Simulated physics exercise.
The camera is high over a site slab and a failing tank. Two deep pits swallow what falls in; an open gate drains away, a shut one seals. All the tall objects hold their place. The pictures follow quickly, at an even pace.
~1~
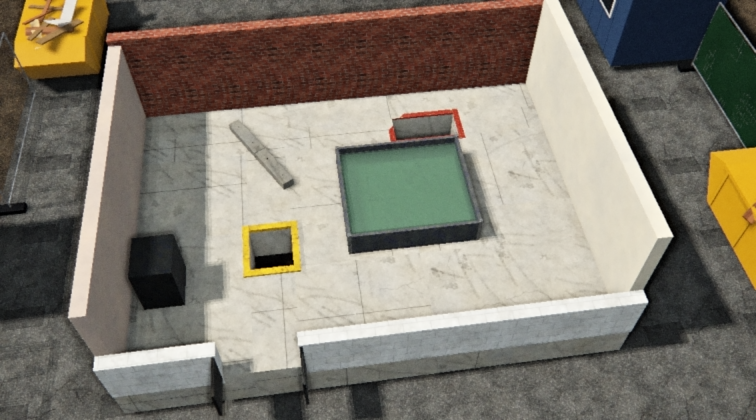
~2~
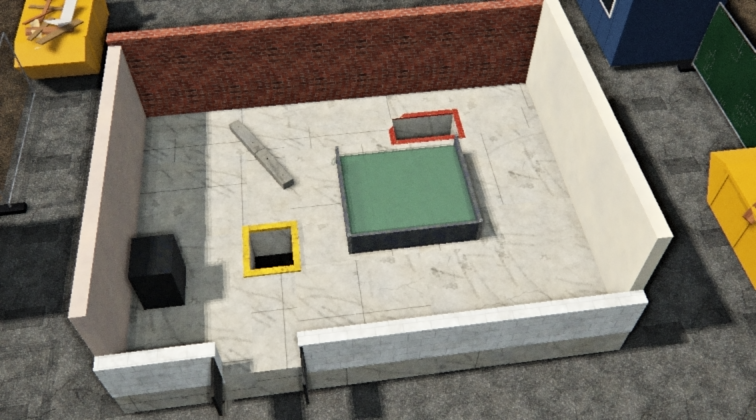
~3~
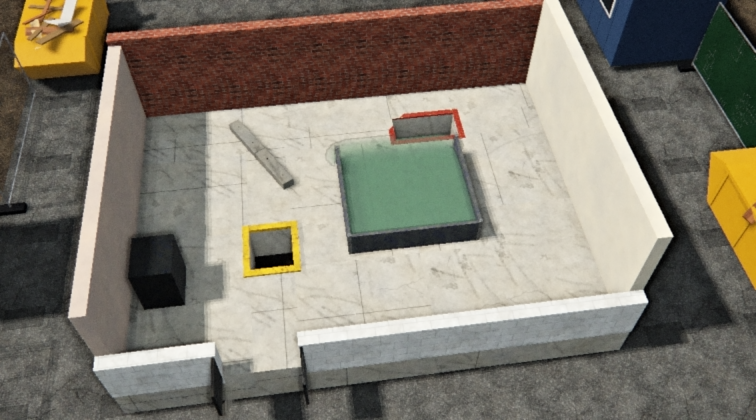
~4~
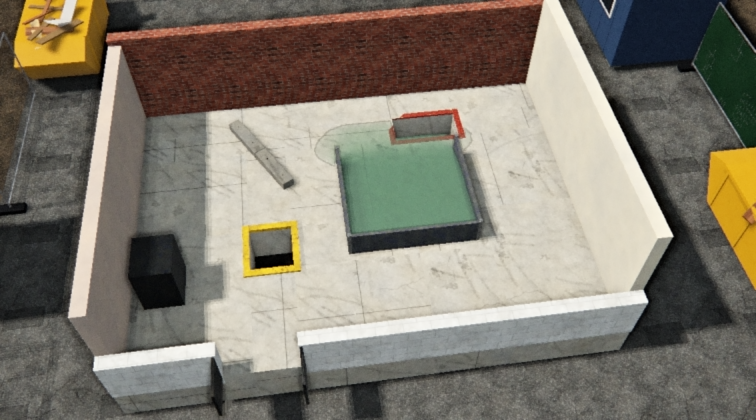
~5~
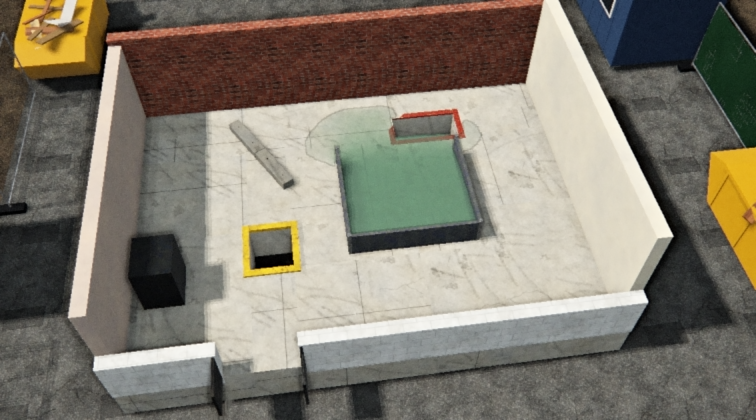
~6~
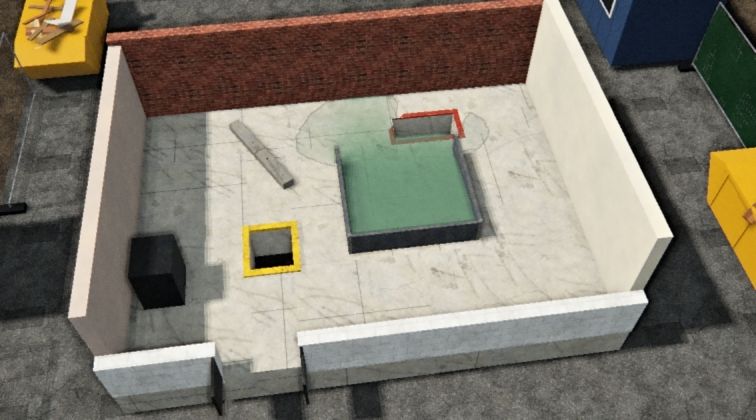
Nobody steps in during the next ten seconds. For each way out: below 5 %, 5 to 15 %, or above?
In the end: The gate takes under 5 %; the red pit takes over 15 %; the yellow pit takes under 5 %.
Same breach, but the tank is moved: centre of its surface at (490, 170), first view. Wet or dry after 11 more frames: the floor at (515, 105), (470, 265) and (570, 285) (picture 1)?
In turn: Covered, no water, no water.
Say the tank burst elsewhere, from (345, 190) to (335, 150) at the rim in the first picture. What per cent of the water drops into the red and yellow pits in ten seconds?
Roughly, in per cent: Red 6, yellow 12.
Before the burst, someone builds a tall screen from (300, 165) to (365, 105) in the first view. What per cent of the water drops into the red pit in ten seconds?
Roughly, in per cent: Red 65.
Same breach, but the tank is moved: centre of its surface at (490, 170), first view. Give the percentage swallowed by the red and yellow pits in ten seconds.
Parts in a hundred: Red 60, yellow 0.
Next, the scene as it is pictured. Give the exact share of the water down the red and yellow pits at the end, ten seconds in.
About 56 and 0 per cent.
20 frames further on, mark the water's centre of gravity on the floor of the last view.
Near (367, 153).
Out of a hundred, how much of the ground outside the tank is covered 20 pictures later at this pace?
Near 25 in a hundred.
A moment on, water covers 15 % of the floor; the gate 0 %, the red pit 15 %, the yellow pit 0 %.
Next, water covers 20 % of the floor; the gate 0 %, the red pit 27 %, the yellow pit 0 %.
Then, water covers 25 % of the floor; the gate 0 %, the red pit 39 %, the yellow pit 0 %.
Later, water covers 50 % of the floor; the gate 0 %, the red pit 49 %, the yellow pit 0 %.
In the end, water covers 75 % of the floor; the gate 0 %, the red pit 56 %, the yellow pit 0 %.
